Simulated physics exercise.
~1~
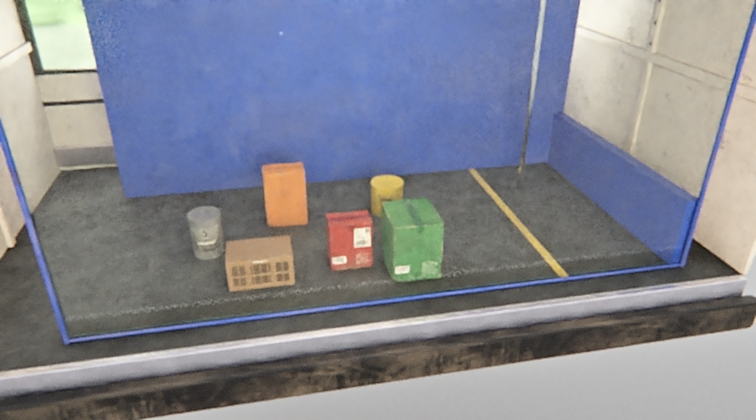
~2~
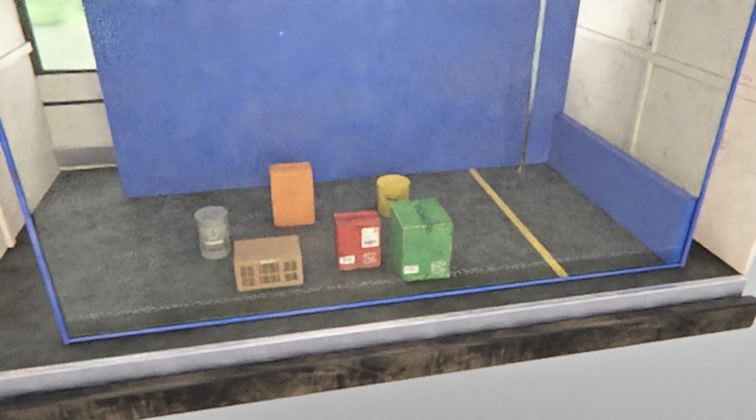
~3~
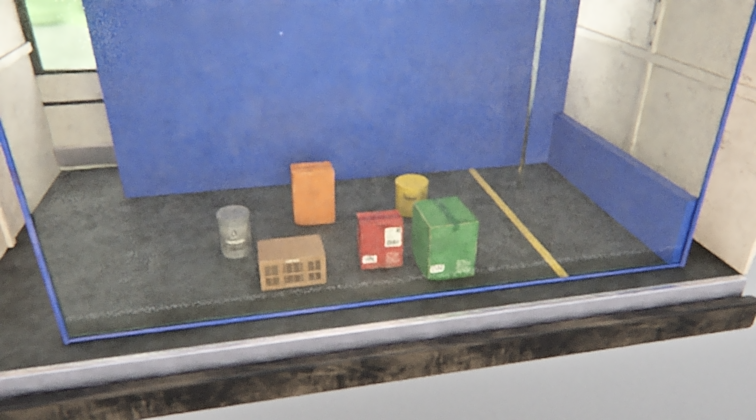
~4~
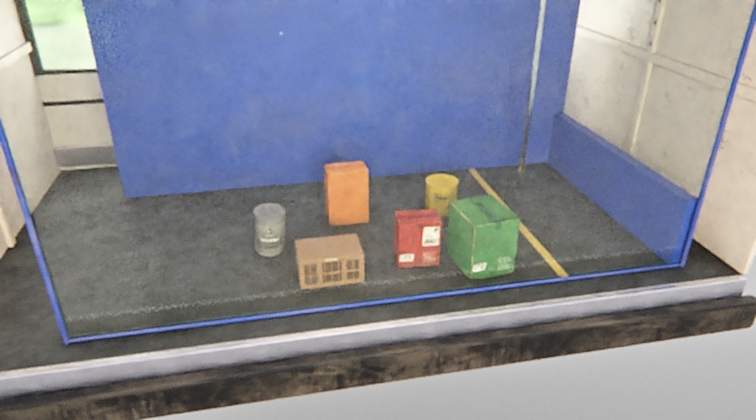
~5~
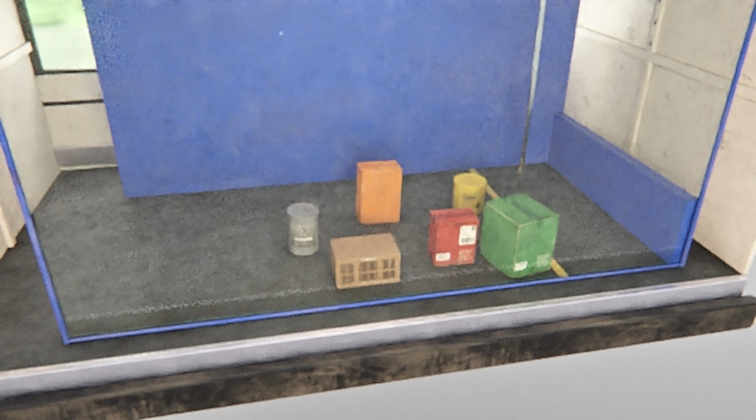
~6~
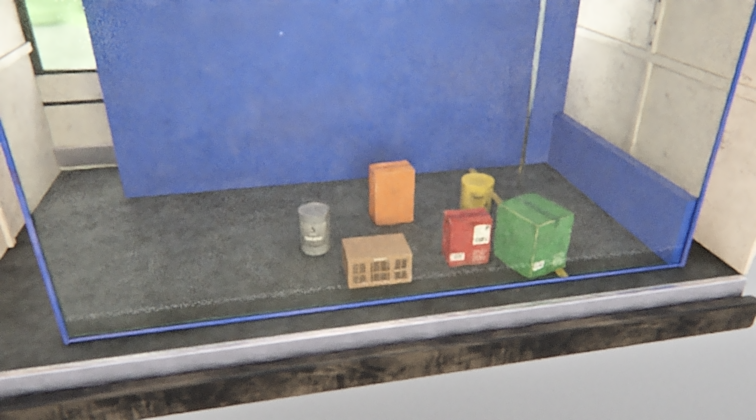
Blue-walled shuttle bay with boxes and buckets sliding right together, then slowing as the green carton hides part of the yellow line.
